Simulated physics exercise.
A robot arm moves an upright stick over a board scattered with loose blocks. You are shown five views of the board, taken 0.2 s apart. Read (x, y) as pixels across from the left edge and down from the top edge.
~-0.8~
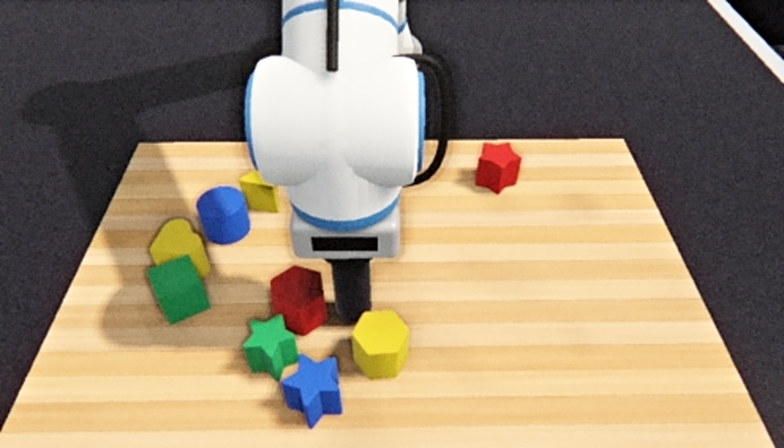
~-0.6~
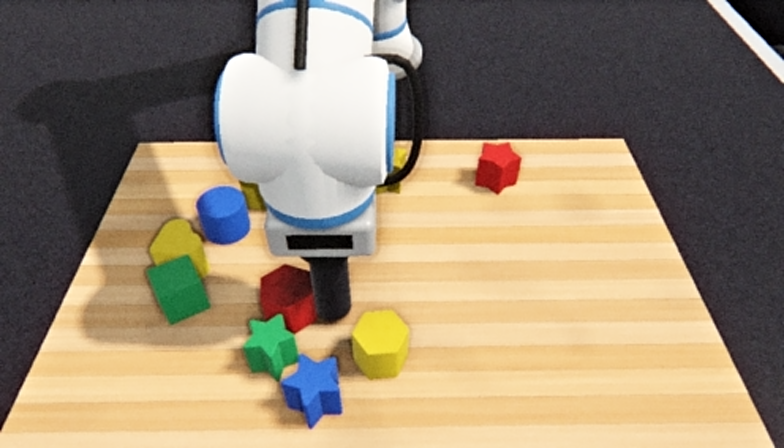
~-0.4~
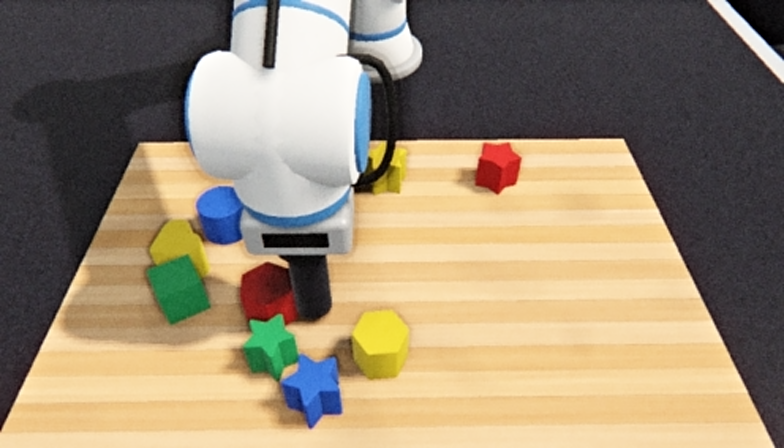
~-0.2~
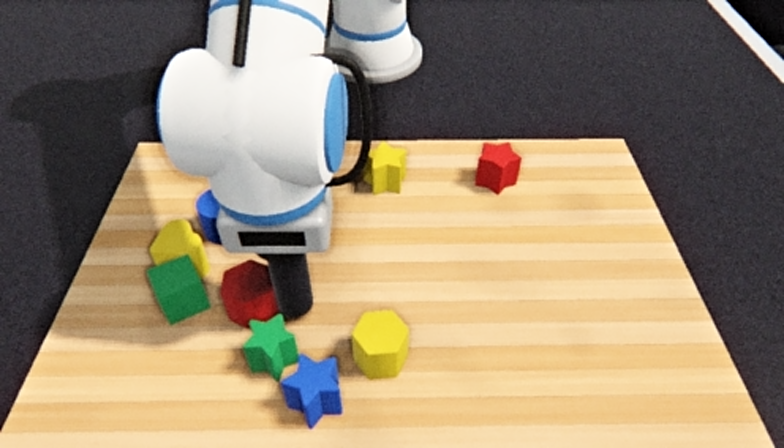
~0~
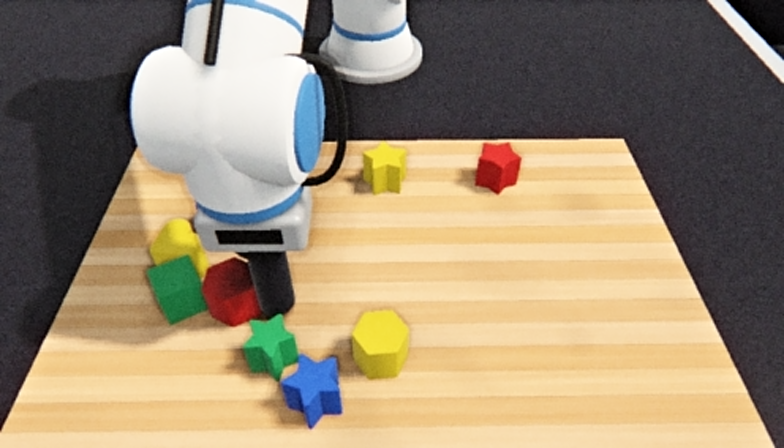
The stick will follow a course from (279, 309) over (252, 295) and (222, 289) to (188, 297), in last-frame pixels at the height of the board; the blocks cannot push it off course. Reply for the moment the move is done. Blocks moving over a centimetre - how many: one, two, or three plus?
I count two.
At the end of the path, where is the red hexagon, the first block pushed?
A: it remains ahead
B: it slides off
I'll go with A - it remains ahead.
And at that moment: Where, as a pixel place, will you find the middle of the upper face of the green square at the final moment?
At roughly (79, 285).
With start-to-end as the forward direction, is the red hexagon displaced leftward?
That would be a yes.
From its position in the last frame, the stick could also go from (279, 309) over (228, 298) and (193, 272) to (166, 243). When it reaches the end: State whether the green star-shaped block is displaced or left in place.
Answer: Unmoved.
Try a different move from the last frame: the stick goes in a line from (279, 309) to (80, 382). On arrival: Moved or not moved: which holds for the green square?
Put simply, it goes somewhere else.
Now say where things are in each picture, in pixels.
The first picture shows tip of the stick (354, 308), middles of tops, green square (173, 275), yellow heart block (176, 238), red hexagon (297, 286).
The second picture shows stick (334, 306), red hexagon (286, 285).
The third picture shows stick (315, 305), red hexagon (266, 282).
The fourth picture shows stick (296, 303), red hexagon (247, 280).
The fifth picture shows stick (278, 302), green square (173, 275), yellow heart block (176, 238), red hexagon (229, 278).
The first path, step by step. One third of the way, stick (250, 289); green square (148, 275); red hexagon (198, 272), turned 20° anticlockwise.
Two thirds of the way, stick (219, 282); green square (115, 280); red hexagon (166, 271), turned 25° anticlockwise.
At the end, stick (185, 291); green square (79, 285); yellow heart block unmoved; red hexagon (130, 278), turned 20° anticlockwise.
